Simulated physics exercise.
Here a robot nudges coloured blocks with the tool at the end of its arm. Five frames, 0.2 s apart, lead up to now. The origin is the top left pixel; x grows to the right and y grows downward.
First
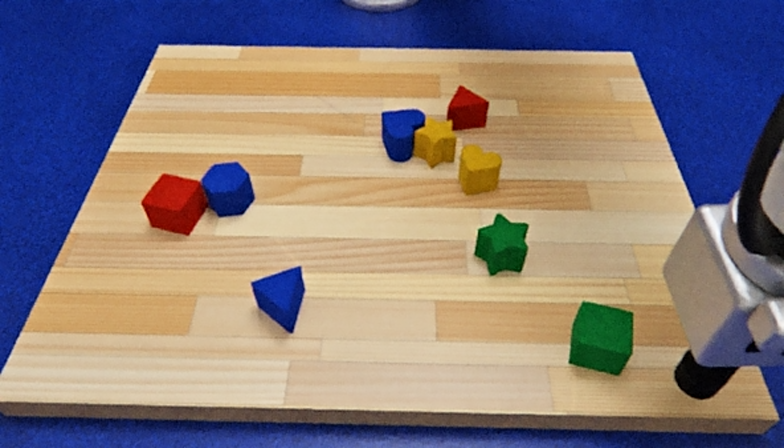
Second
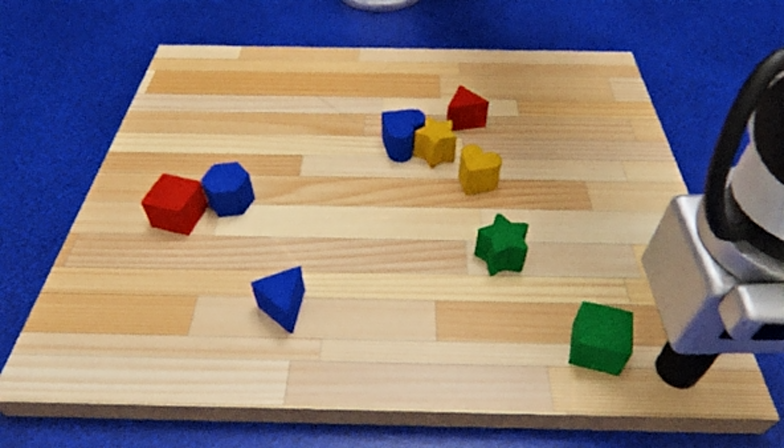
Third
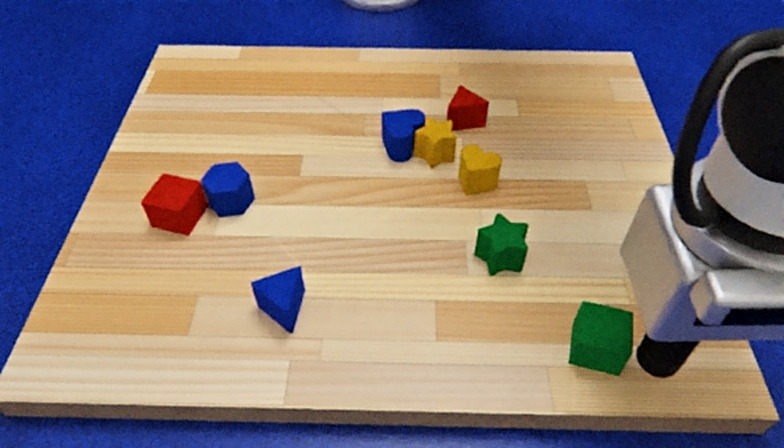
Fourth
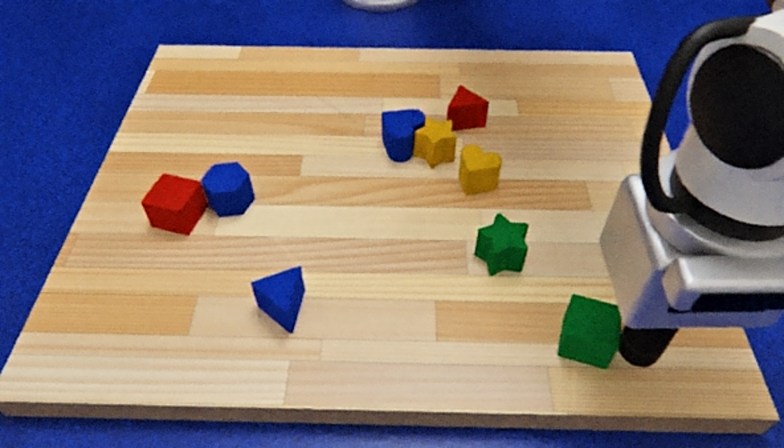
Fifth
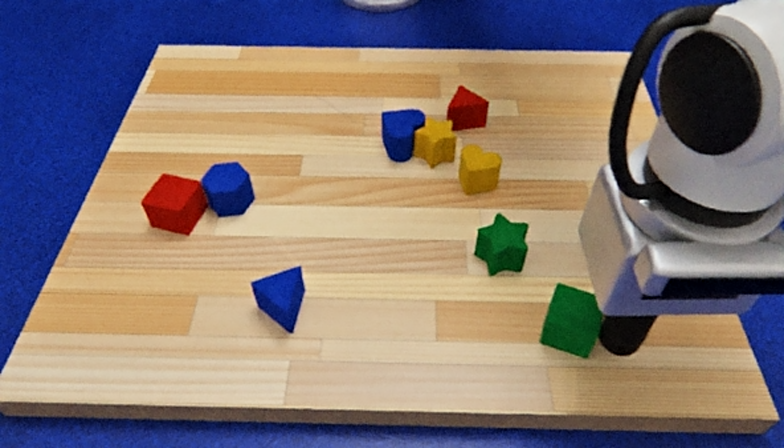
Robot arm moving left to touch a green cube and nudging it slightly left and up a wooden board of coloured blocks.
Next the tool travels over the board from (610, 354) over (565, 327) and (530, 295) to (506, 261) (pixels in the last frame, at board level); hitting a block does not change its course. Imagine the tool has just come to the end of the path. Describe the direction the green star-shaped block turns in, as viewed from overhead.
Clockwise.
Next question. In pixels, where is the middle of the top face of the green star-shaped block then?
Its top centre is at about (489, 207).
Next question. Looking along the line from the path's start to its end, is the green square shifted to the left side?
I expect so.
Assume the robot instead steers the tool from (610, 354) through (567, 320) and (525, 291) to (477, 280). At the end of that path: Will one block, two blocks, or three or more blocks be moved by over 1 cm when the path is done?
Shifted over 1 cm: Two.
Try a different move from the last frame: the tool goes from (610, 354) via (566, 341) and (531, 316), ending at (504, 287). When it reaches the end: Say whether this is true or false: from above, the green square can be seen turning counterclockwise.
The claim does not hold.
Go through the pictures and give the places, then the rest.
Lower end of the tool (695, 381), tops of blocks, green star-shaped block (506, 233), green square (607, 326), in the first picture.
Tool (676, 371), blocks as before, in the second picture.
Tool (657, 361), blocks as before, in the third picture.
Tool (637, 350), green square (595, 320), in the fourth picture.
Tool (618, 340), green star-shaped block (506, 233), green square (577, 309), in the fifth picture.
The first path, step by step. One third of the way, tool (568, 311); green square (532, 279).
Two thirds of the way, tool (534, 280); green star-shaped block (494, 217), turned 25° clockwise; green square (496, 254).
At the end, tool (510, 245); green star-shaped block (489, 207), turned 30° clockwise; green square (470, 241), turned 15° anticlockwise.
